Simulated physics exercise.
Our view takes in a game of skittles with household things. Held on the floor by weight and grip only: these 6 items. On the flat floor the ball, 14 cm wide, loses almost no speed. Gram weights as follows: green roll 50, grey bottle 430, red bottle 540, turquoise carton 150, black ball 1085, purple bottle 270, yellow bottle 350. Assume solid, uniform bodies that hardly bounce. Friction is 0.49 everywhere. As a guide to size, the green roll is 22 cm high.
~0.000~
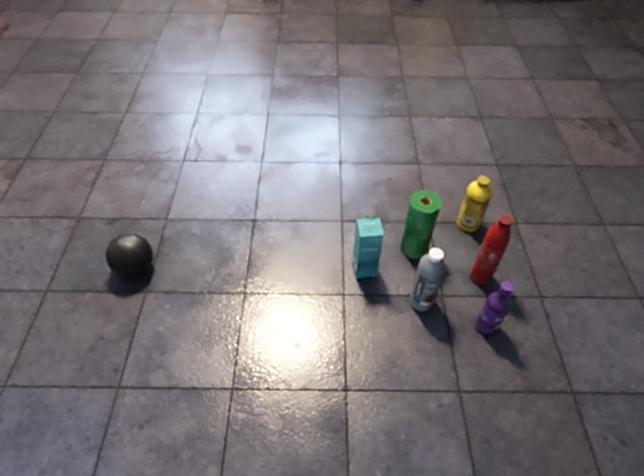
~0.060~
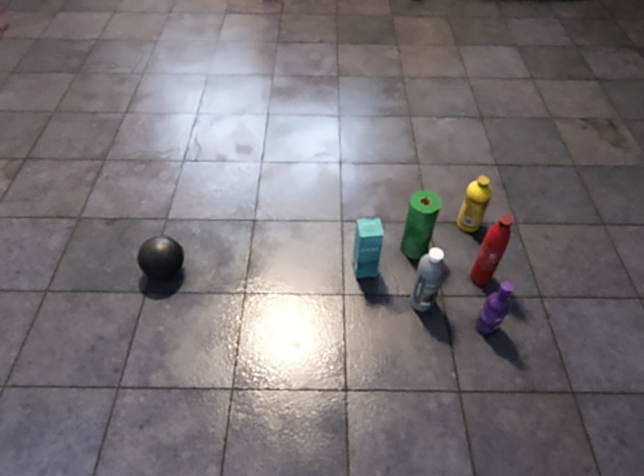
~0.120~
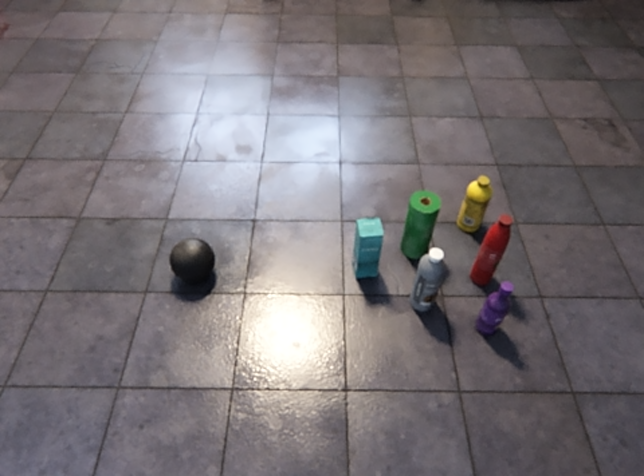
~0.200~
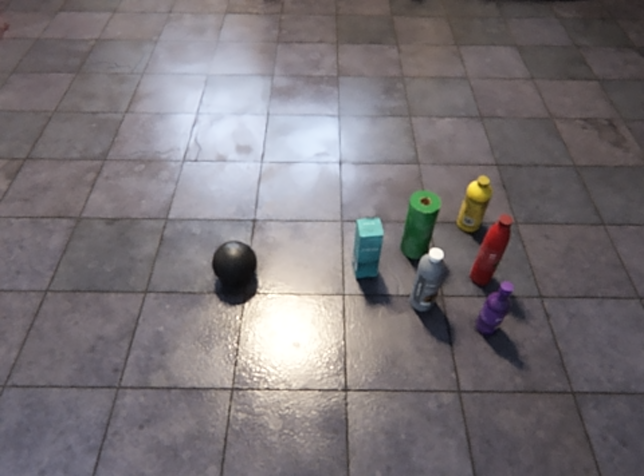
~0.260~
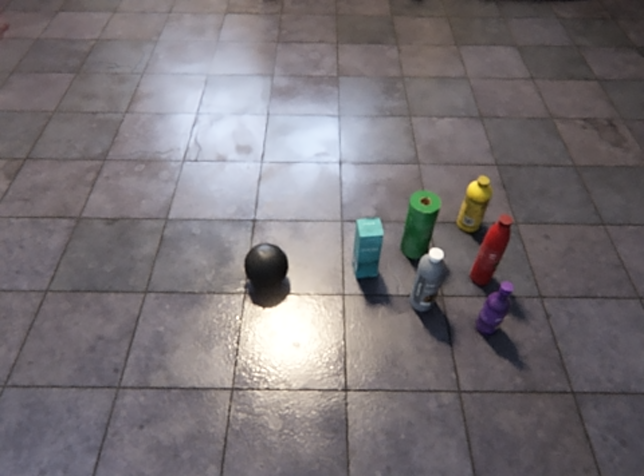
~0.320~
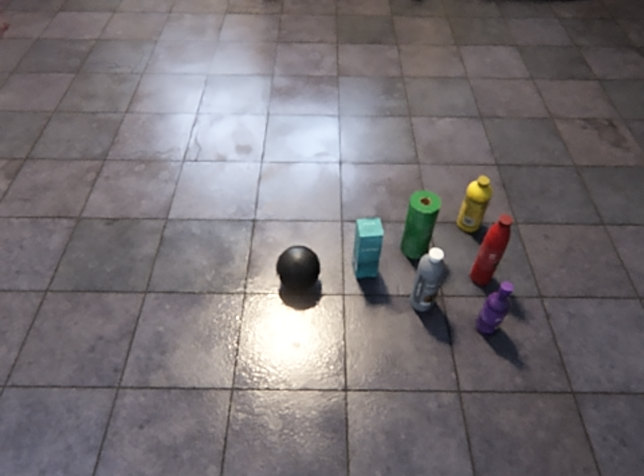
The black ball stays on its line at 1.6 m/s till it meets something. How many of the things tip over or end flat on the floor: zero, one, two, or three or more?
Three or more.
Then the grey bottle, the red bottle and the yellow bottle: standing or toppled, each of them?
Final state - grey bottle: Goes over; red bottle: Goes over; yellow bottle: Remains on its base.
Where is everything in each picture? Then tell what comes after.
Ball has run 0 cm; black ball (130, 255); green roll (420, 226); grey bottle (429, 279), in the first frame.
Ball has run 10 cm; black ball (161, 258); purple bottle (496, 308), in the second frame.
Ball has run 19 cm; black ball (192, 260); red bottle (492, 250), in the third frame.
Ball has run 32 cm; black ball (235, 263); purple bottle (496, 308), in the fourth frame.
Ball has run 42 cm; black ball (266, 266); red bottle (492, 250), in the fifth frame.
Ball has run 52 cm; black ball (299, 268); green roll (420, 226); grey bottle (429, 279), in the sixth frame.
After 0.72 s, ball has run 95 cm; black ball near (444, 276); green roll leaning 40° near (441, 208); grey bottle leaning 19° near (483, 299); turquoise carton leaning 39°.
After 1.22 s, ball has run 113 cm; black ball near (506, 289); grey bottle on its side near (503, 367); green roll on its side near (447, 207); turquoise carton on its side.
By the end (4.0 s), tipped over on the floor, green roll, grey bottle, red bottle, turquoise carton and purple bottle; yellow bottle in place, give or take 8 cm. Seen from the same camera at the end, green roll near (444, 206), grey bottle near (495, 449).
